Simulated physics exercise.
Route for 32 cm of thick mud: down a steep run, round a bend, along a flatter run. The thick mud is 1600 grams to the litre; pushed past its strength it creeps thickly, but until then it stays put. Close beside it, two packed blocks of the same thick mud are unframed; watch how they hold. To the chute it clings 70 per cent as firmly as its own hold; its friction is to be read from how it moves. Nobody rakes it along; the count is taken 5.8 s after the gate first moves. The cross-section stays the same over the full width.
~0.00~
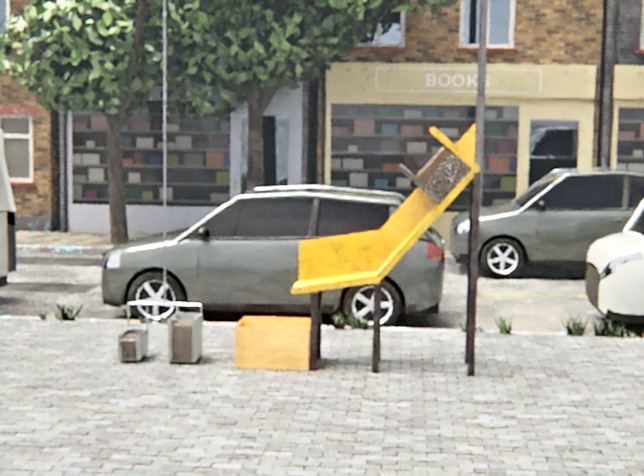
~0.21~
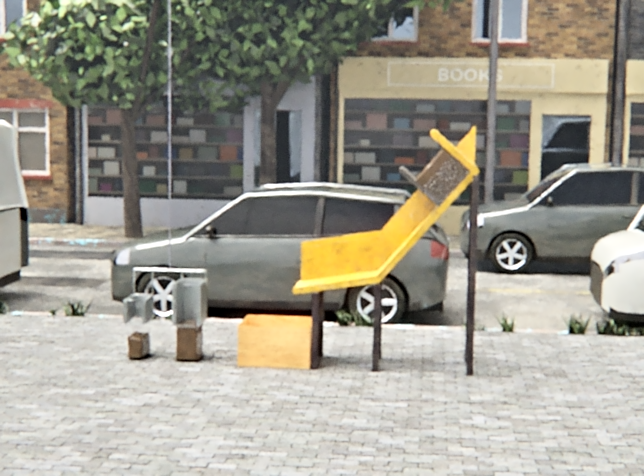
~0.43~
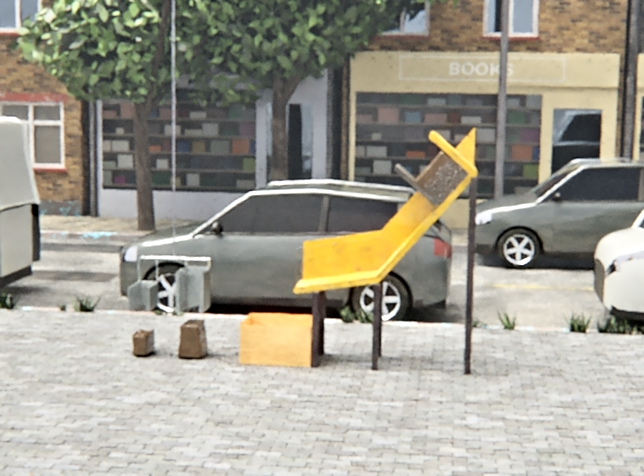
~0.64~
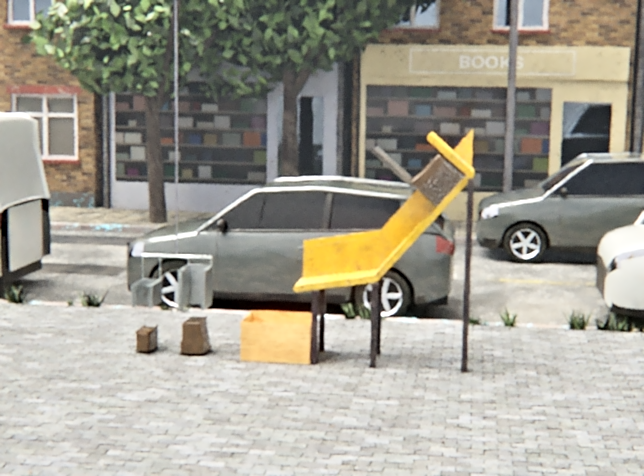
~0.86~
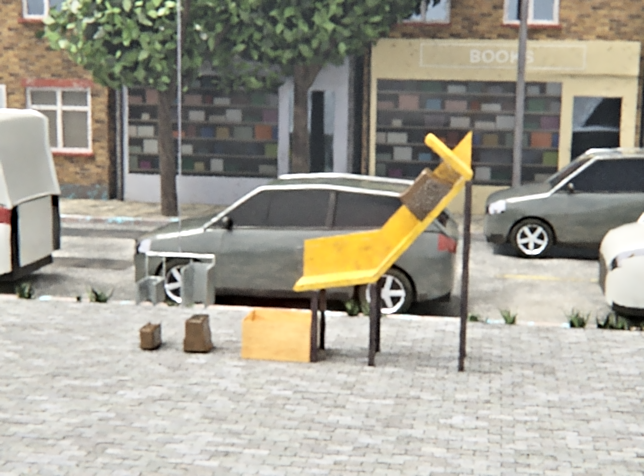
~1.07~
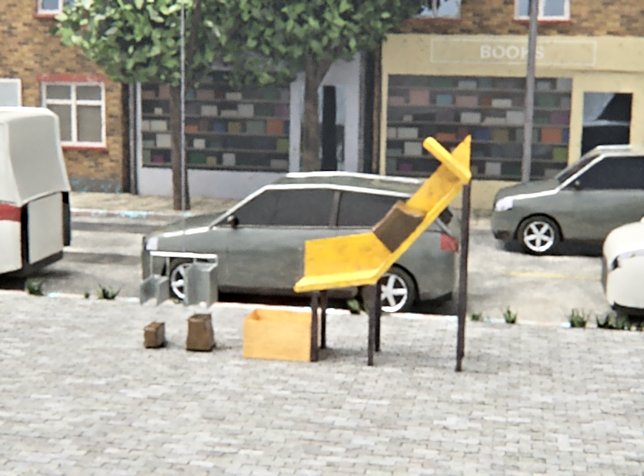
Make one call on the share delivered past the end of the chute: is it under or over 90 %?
My call: Over.
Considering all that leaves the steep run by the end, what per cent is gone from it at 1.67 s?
It comes to around 100 %.
After 1.67 s, none is on the steep run, 91 % on the flatter one and 9 % past the end.
After 2.37 s, none is on the steep run, none on the flatter one and 100 % past the end.
After 3.08 s, none is on the steep run, none on the flatter one and 100 % past the end.
After 3.79 s, none is on the steep run, none on the flatter one and 100 % past the end.
After 6.22 s, none is on the steep run, none on the flatter one and 100 % past the end.
